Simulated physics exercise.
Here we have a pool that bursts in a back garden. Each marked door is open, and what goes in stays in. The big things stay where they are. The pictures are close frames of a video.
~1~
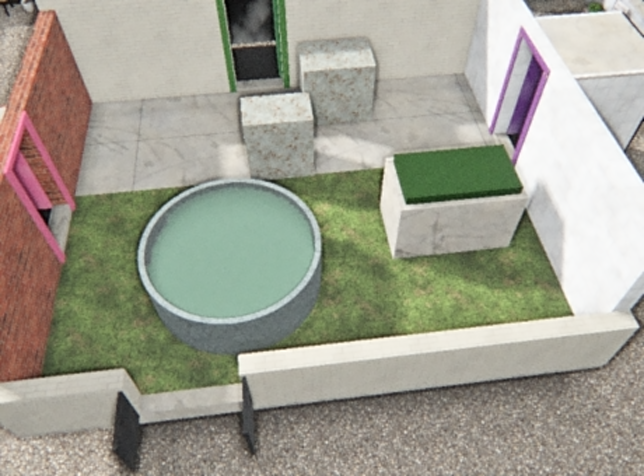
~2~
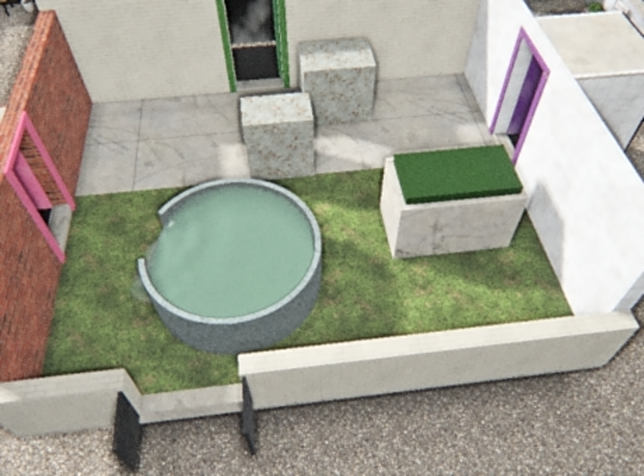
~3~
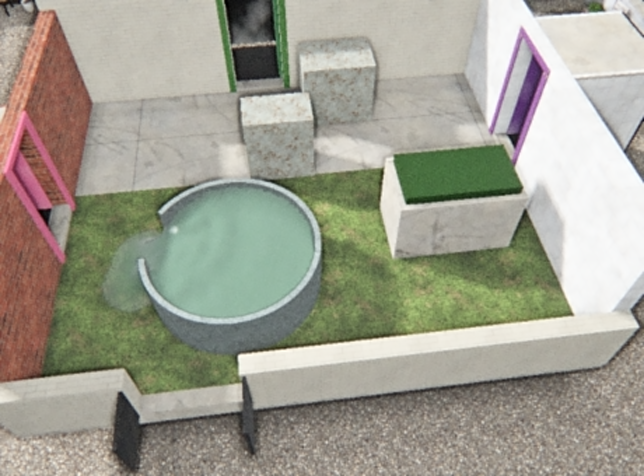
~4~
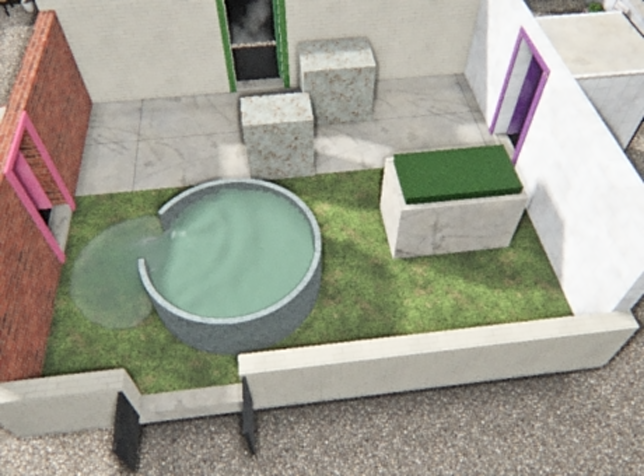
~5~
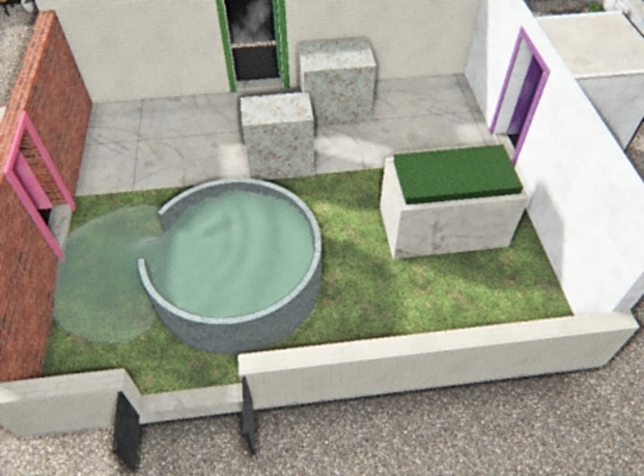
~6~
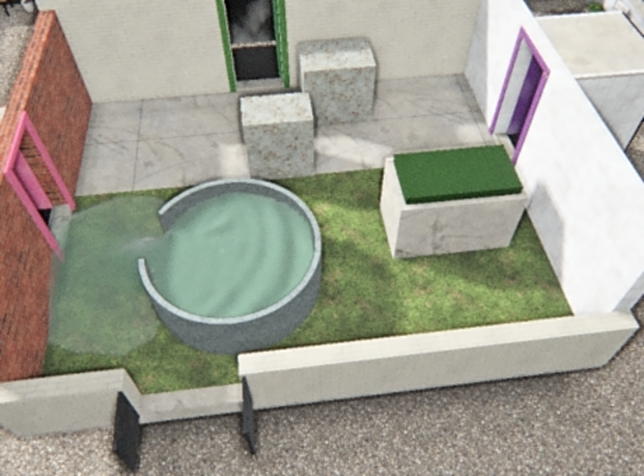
A walled back garden with patchy grass and grey paving is seen from high above at an angle. A round grey pool of green water sits left of centre, with two stone blocks behind, a grass-topped pale block at right, and pink, green and purple doorways around. The pool's left side bursts open and water pours through the gap, spreading leftward over the grass to the brick wall while the camera stays still.
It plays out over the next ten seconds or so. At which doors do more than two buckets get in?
One by one: The green door floods; the purple door holds within the limit; the pink door floods.
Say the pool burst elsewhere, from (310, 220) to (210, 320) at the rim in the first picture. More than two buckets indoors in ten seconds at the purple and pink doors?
One by one: The purple one lets more in; the pink one stays under.
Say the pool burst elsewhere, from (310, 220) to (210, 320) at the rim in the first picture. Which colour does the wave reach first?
It is the one in purple.
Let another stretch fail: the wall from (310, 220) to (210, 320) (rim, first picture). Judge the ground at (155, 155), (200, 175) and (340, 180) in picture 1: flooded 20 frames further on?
In turn: Clear, free of water, awash.
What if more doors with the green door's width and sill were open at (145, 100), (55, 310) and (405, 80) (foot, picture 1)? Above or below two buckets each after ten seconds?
As listed: Passes that mark, is over, takes less.
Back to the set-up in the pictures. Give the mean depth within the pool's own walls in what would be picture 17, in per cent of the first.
Roughly 60 per cent.
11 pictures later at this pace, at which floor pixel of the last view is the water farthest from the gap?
I would point to (93, 105).
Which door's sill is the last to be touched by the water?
It is the purple door.
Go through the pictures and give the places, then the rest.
The pool at (231, 247) is whole and still, in the first picture.
Water pours out at (158, 259) and has run to (143, 297), in the second picture.
The front is at (109, 293), out from the gap at (159, 261), in the third picture.
Water pours out at (159, 261) and has run to (80, 262), in the fourth picture.
Water pours out at (159, 261) and has run to (68, 238), in the fifth picture.
Water pours out at (158, 260) and has run to (72, 217), in the sixth picture.
A moment on, water covers 15 % of the floor; the green door not reached, the purple door not reached, the pink door over two buckets in.
Next, water covers 25 % of the floor; the green door not reached, the purple door not reached, the pink door over two buckets in.
Then, water covers 40 % of the floor; the green door wet at the sill, nothing in, the purple door not reached, the pink door far over two buckets in.
Later, water covers 65 % of the floor; the green door under two buckets in, the purple door not reached, the pink door far over two buckets in.
In the end, water covers 95 % of the floor; the green door over two buckets in, the purple door under two buckets in, the pink door far over two buckets in.
